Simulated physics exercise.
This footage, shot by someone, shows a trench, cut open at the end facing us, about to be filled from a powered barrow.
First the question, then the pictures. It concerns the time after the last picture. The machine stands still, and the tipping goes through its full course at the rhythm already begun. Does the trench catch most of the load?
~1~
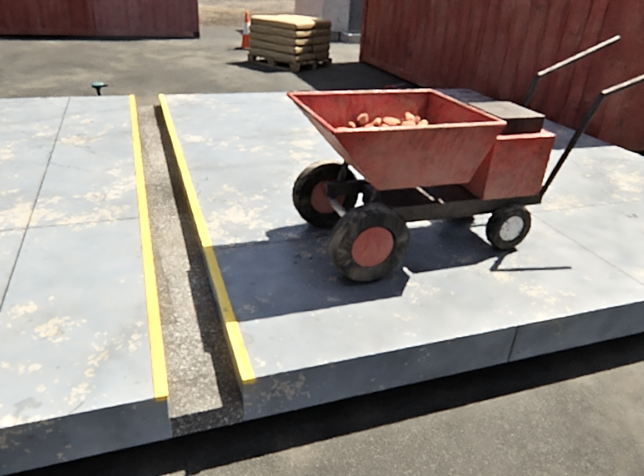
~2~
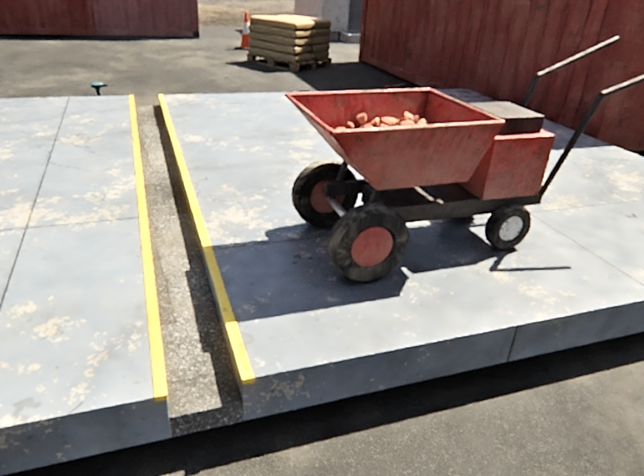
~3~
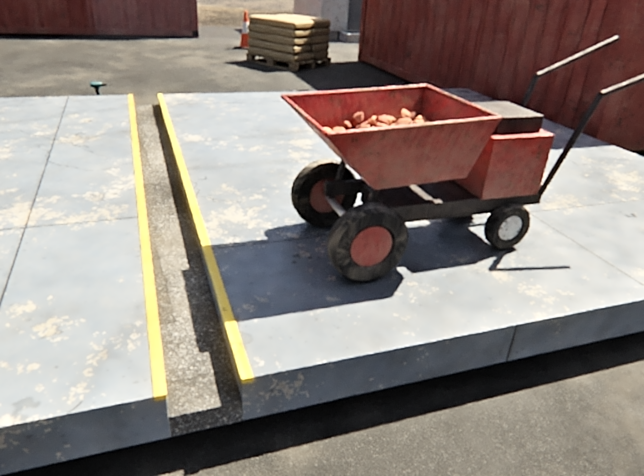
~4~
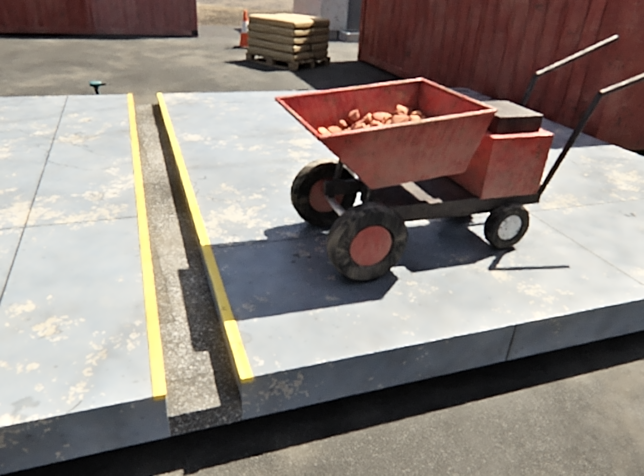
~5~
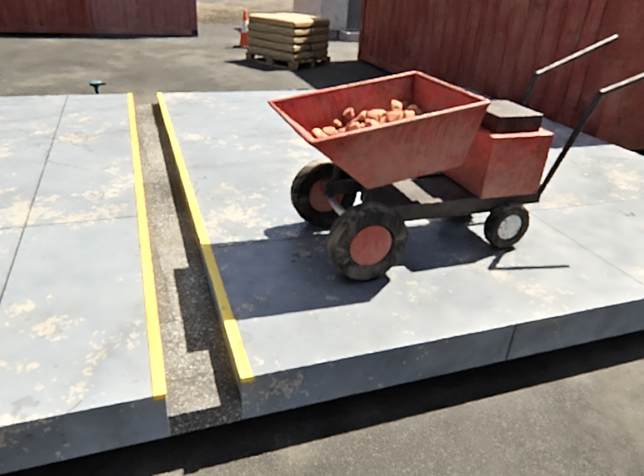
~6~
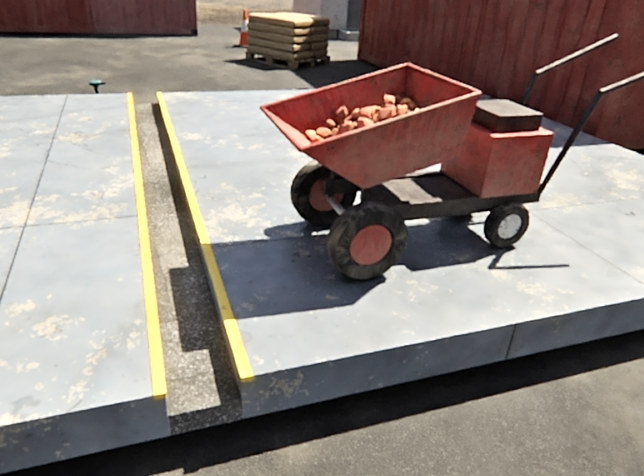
The trench will most likely get the bulk of it.
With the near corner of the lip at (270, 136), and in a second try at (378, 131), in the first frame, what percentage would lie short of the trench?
First place: Around 0 per cent. Second place: Around 50 per cent.
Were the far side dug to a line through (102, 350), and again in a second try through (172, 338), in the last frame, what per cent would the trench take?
Well, it'd be something like 90 per cent the first time and 60 per cent the second.
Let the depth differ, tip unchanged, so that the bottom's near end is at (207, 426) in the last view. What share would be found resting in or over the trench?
Something like 90 %.
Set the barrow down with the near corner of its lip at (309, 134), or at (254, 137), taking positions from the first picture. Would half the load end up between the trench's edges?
Well, the first try gives the bigger portion, and the second gives a smaller portion.
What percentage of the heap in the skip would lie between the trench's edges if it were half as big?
About 80 per cent.
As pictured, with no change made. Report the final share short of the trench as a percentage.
It comes to close to 15 %.
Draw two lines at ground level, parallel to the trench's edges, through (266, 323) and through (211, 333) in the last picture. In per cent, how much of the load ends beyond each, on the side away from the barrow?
Estimate: 100 % and 60 %, respectively.
Shortly afterwards, skip tipped steeply; the whole lot in the skip.
Next, skip tipped steeply; the bulk in the skip; a little short of the trench; a little in or heaped over the trench.
Some moments later, skip tipped right over; a little in the skip; a little short of the trench; the bulk in or heaped over the trench; only a few beyond it.
In the end, skip tipped right over; only a few in the skip; a little short of the trench; the bulk in or heaped over the trench; only a few beyond it.
